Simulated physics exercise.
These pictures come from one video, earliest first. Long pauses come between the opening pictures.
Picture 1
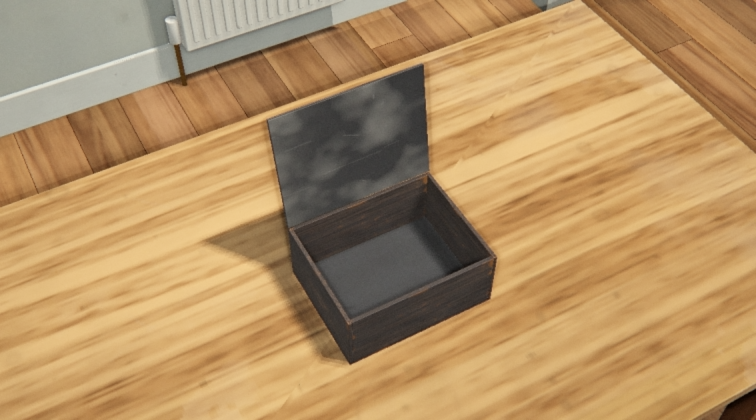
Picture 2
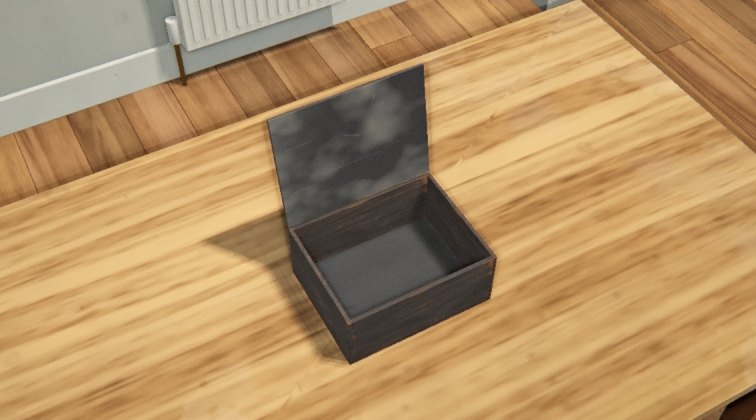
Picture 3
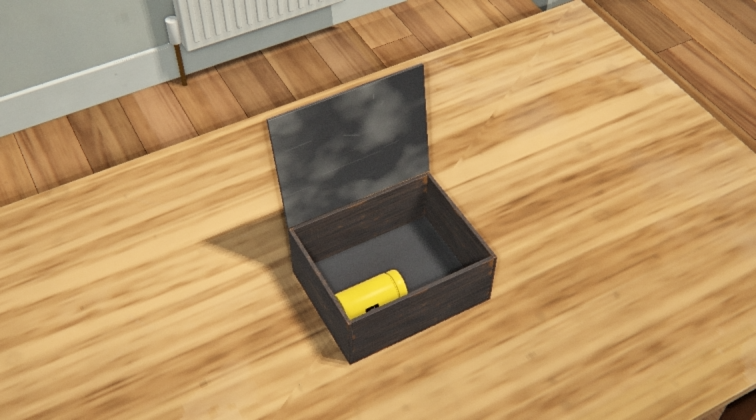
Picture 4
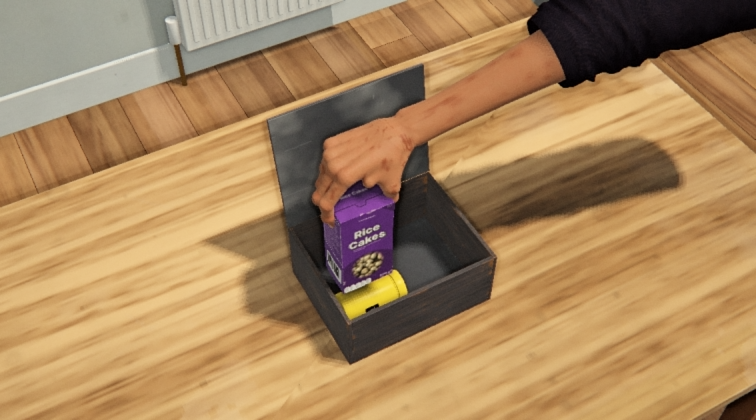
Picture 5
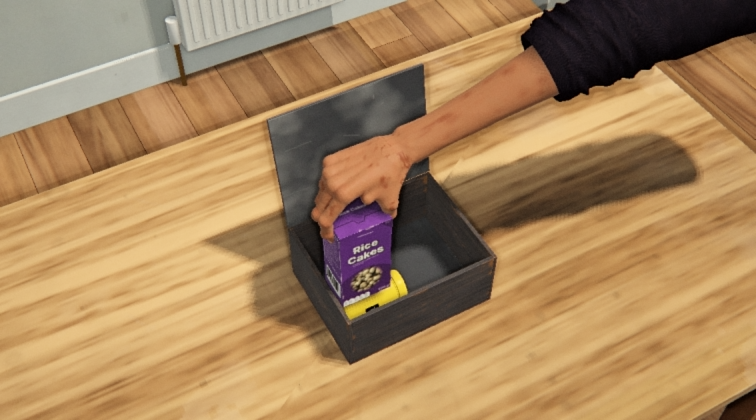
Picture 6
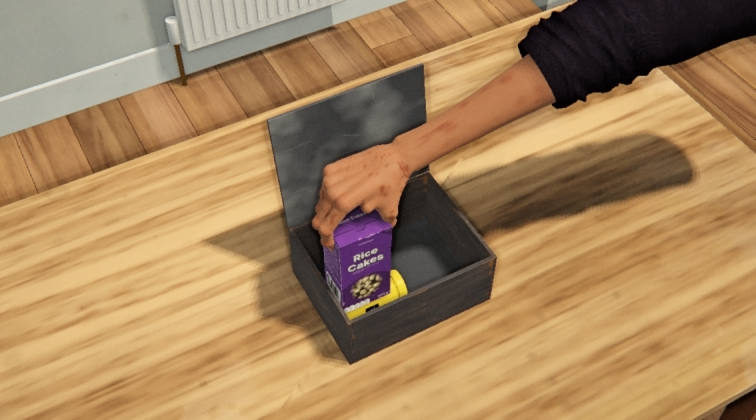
Yellow shaker appearing in an open dark box on a wooden table, then a hand lowering a purple rice cakes carton inside.
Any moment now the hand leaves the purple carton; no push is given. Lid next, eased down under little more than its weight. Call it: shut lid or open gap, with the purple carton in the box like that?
Open gap.
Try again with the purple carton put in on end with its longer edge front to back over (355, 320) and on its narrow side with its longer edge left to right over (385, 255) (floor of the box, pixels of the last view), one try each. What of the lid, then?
First, it gets propped open; second, it comes fully down.
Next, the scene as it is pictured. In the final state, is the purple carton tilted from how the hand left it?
After all that, it finishes out of line.
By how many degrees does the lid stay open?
Roughly 80°.
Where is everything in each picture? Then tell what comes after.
In the first picture, the last thing is not in view yet.
In the second picture, the last thing is not in view yet.
In the third picture, the last thing is not in view yet; yellow shaker (371, 298).
In the fourth picture, on its way; purple carton (359, 235); yellow shaker (371, 298).
In the fifth picture, on its way; purple carton (357, 250).
In the sixth picture, put in, still held; purple carton (357, 258).
Then, 0.40 s later than the last frame, purple carton tilted by 20° near (352, 252).
Then, 0.50 s later than the last frame, purple carton tilted by 37° near (343, 242).
Then, 1.10 s later than the last frame, lid starting down; purple carton tilted by 39° near (340, 241).
When it is over, lid 80° above the rim; lying over in the box, purple carton; yellow shaker as before. End places, in pixels of the last picture, purple carton near (340, 241).
